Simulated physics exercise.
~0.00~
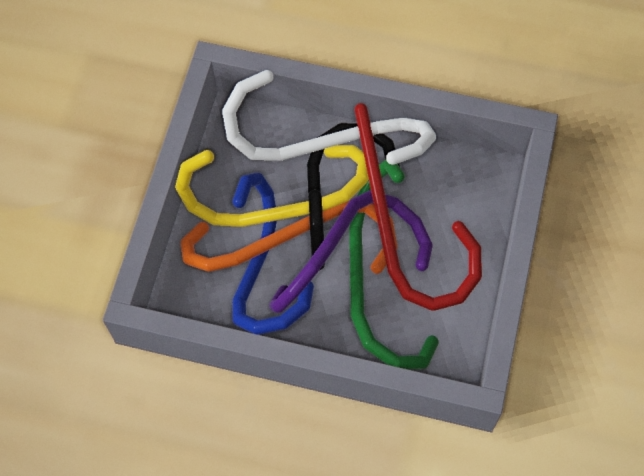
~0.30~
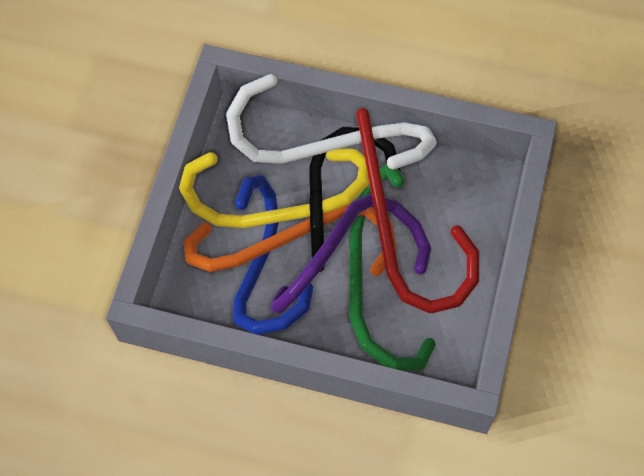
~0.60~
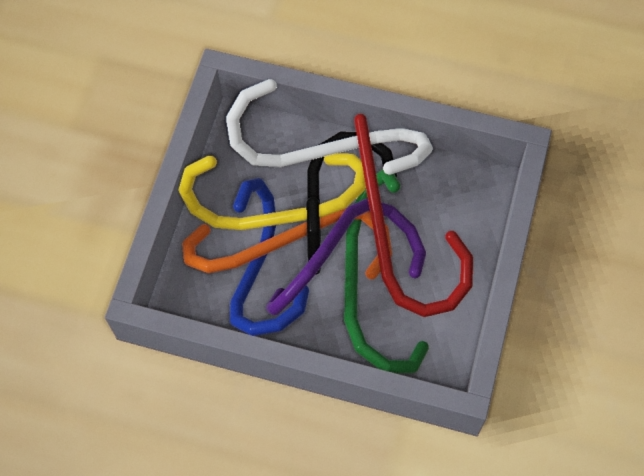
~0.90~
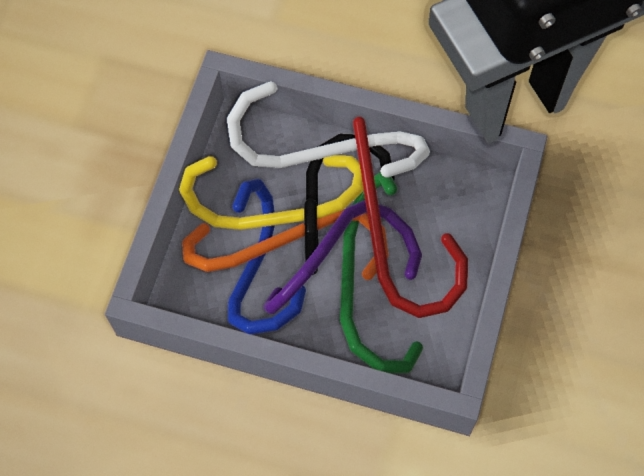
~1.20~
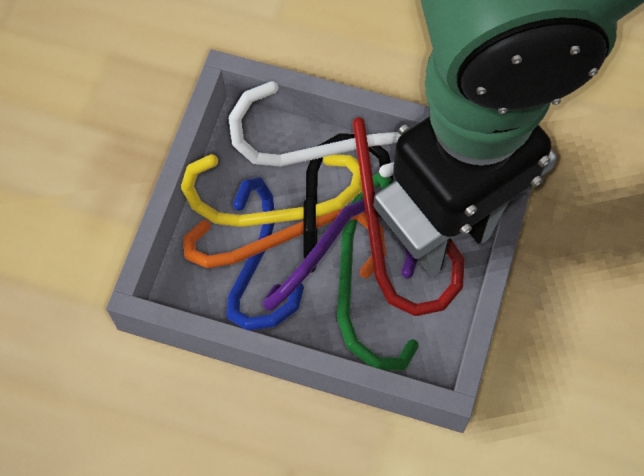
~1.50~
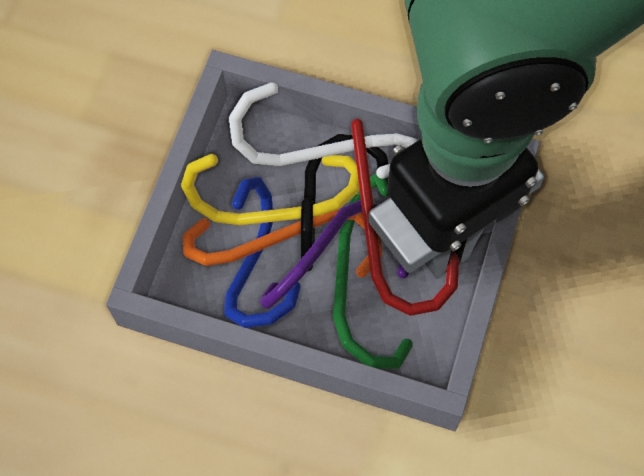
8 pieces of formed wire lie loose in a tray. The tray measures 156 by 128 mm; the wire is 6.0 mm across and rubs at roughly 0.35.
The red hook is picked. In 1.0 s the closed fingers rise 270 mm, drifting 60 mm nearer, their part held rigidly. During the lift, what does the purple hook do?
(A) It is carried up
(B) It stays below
It stays below.
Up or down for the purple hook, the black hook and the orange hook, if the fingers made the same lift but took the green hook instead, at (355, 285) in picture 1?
In that case the purple hook is carried along, the black hook is carried along, and the orange hook is carried along.
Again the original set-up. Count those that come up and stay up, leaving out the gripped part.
The number is 0.
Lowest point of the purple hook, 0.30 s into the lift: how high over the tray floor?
0 mm.
By 1.80 s, lowest point more than 20 mm over the tray floor, red hook 59 mm.
By 2.05 s, lowest point more than 20 mm over the tray floor, red hook 159 mm.
By 2.50 s, lowest point more than 20 mm over the tray floor, red hook 273 mm.
Finally, hanging red hook 273 mm; the other 7 are down.
